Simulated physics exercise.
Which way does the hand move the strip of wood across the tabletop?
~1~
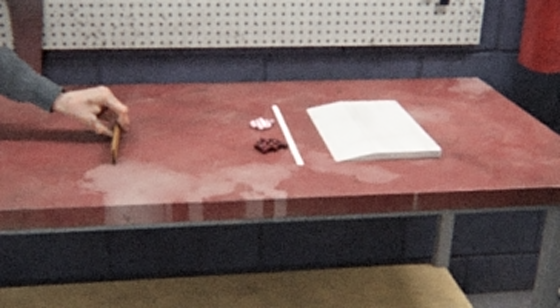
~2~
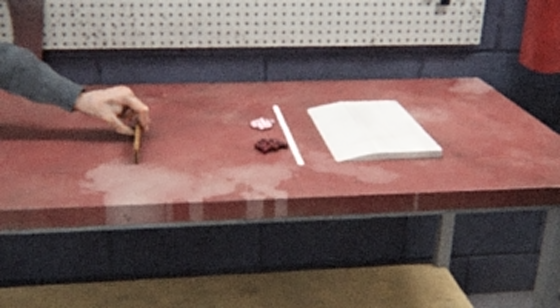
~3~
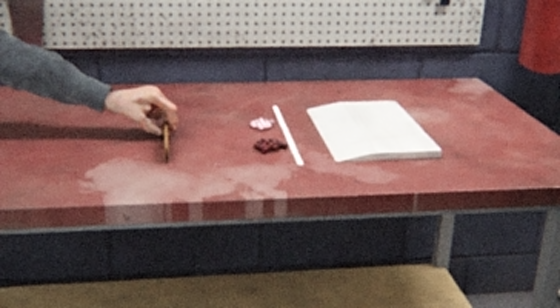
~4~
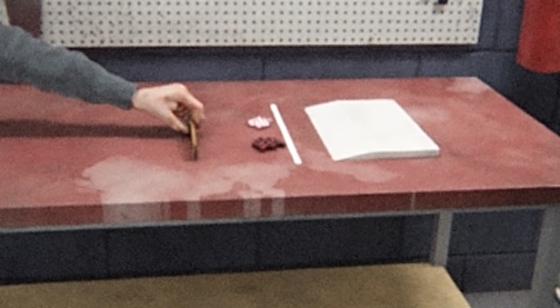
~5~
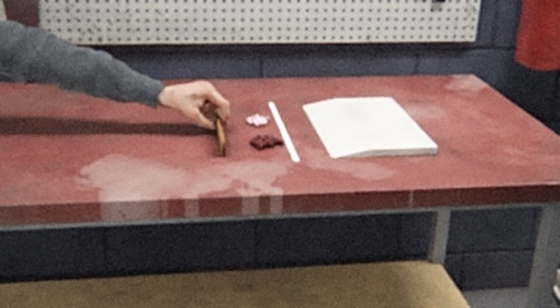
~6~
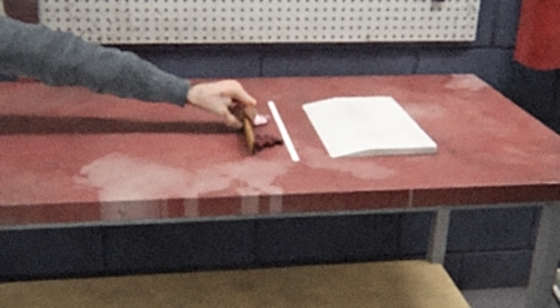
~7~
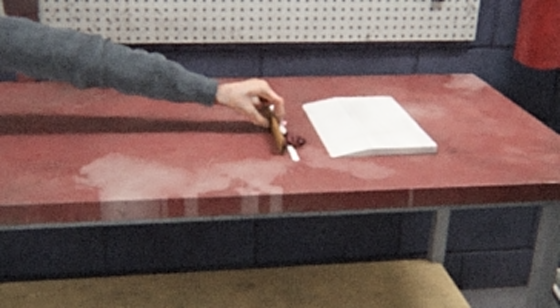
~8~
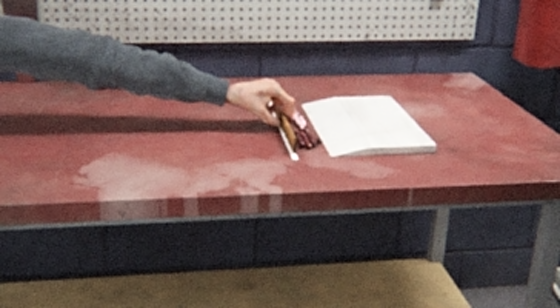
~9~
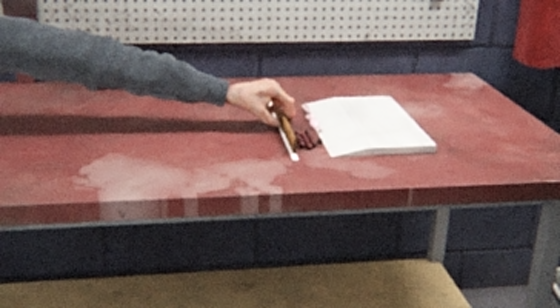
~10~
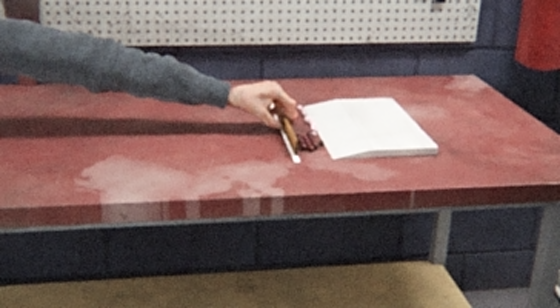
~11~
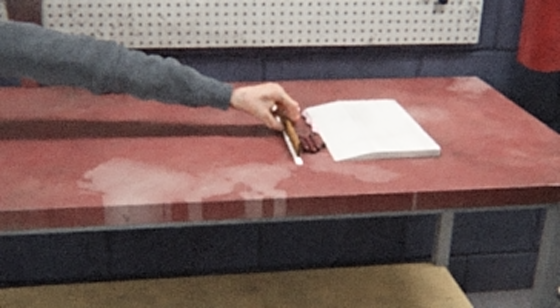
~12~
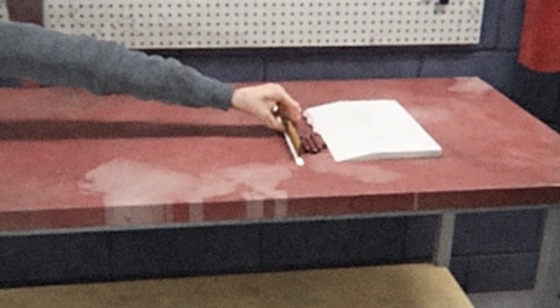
The hand moves the strip of wood to the right, toward the white slab.
